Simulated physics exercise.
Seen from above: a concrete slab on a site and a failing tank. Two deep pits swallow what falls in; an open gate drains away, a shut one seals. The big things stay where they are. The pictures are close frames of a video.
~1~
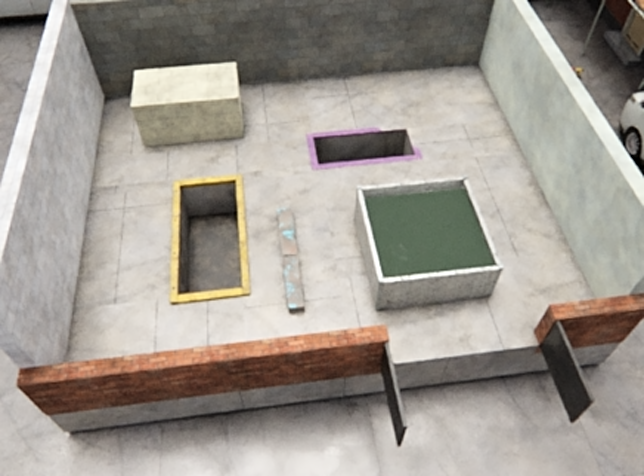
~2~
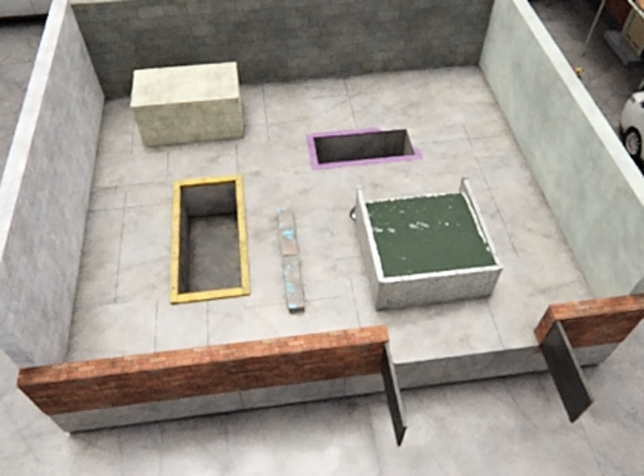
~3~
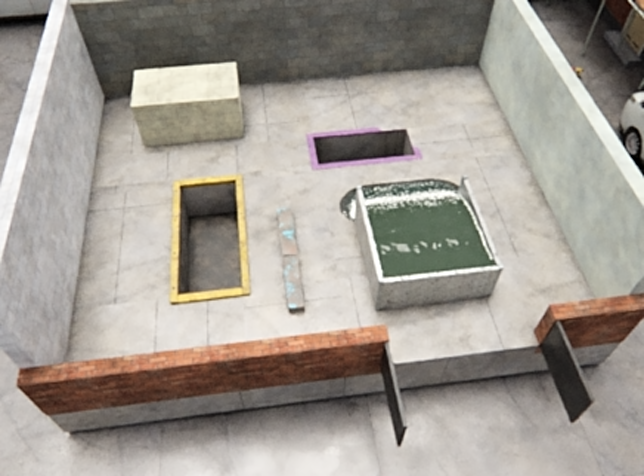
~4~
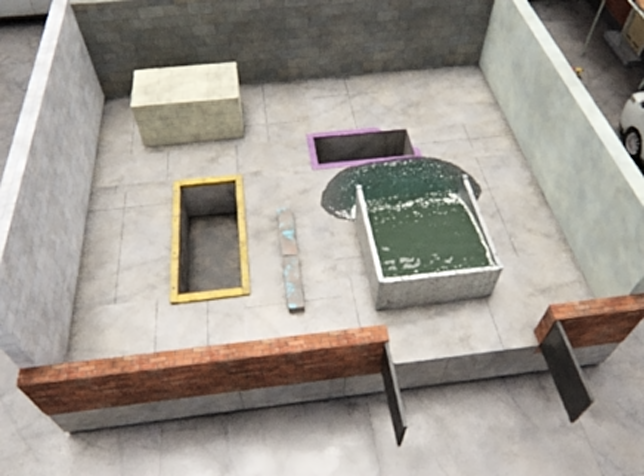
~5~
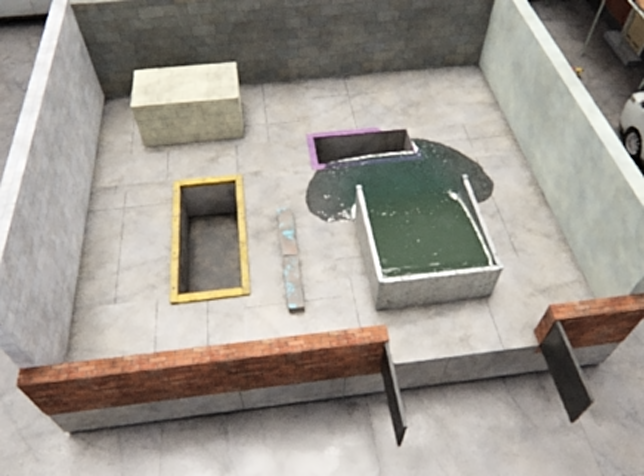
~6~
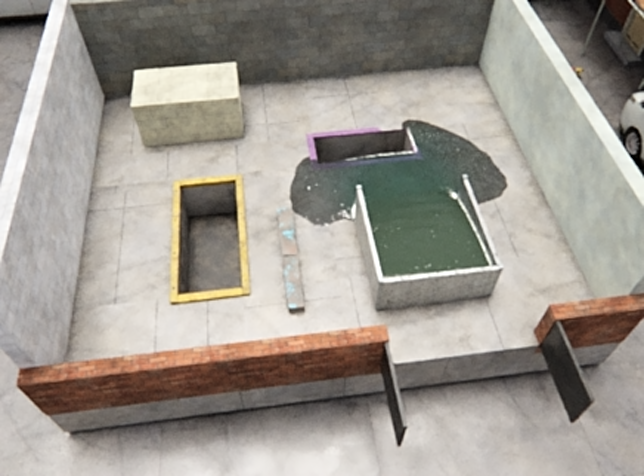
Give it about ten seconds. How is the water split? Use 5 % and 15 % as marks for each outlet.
In the end: The gate takes less than 5 %; the yellow pit takes less than 5 %; the purple pit takes more than 15 %.
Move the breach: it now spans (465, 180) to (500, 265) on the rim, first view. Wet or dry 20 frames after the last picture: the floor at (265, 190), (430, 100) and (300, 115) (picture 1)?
As listed: Clear, wet, clear.
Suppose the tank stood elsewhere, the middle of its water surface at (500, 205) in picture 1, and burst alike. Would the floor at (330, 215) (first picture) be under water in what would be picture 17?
At that place: Not flooded.
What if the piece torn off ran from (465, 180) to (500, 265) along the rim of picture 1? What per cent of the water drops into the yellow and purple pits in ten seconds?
Roughly, in per cent: Yellow 0, purple 12.
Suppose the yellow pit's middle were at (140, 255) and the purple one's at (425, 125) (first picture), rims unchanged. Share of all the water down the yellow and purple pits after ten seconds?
In per cent: Yellow 2, purple 50.
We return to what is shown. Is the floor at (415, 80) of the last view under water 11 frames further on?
Answer: Wet.
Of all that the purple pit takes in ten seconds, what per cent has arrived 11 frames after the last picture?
About 55 per cent.
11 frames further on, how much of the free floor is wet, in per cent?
Close to 30 %.
A moment on, water covers 25 % of the floor; the gate 0 %, the yellow pit 0 %, the purple pit 20 %.
Next, water covers 30 % of the floor; the gate 0 %, the yellow pit 0 %, the purple pit 37 %.
Then, water covers 30 % of the floor; the gate 0 %, the yellow pit 0 %, the purple pit 48 %.
Later, water covers 45 % of the floor; the gate 0 %, the yellow pit 0 %, the purple pit 57 %.
In the end, water covers 60 % of the floor; the gate 0 %, the yellow pit 0 %, the purple pit 64 %.
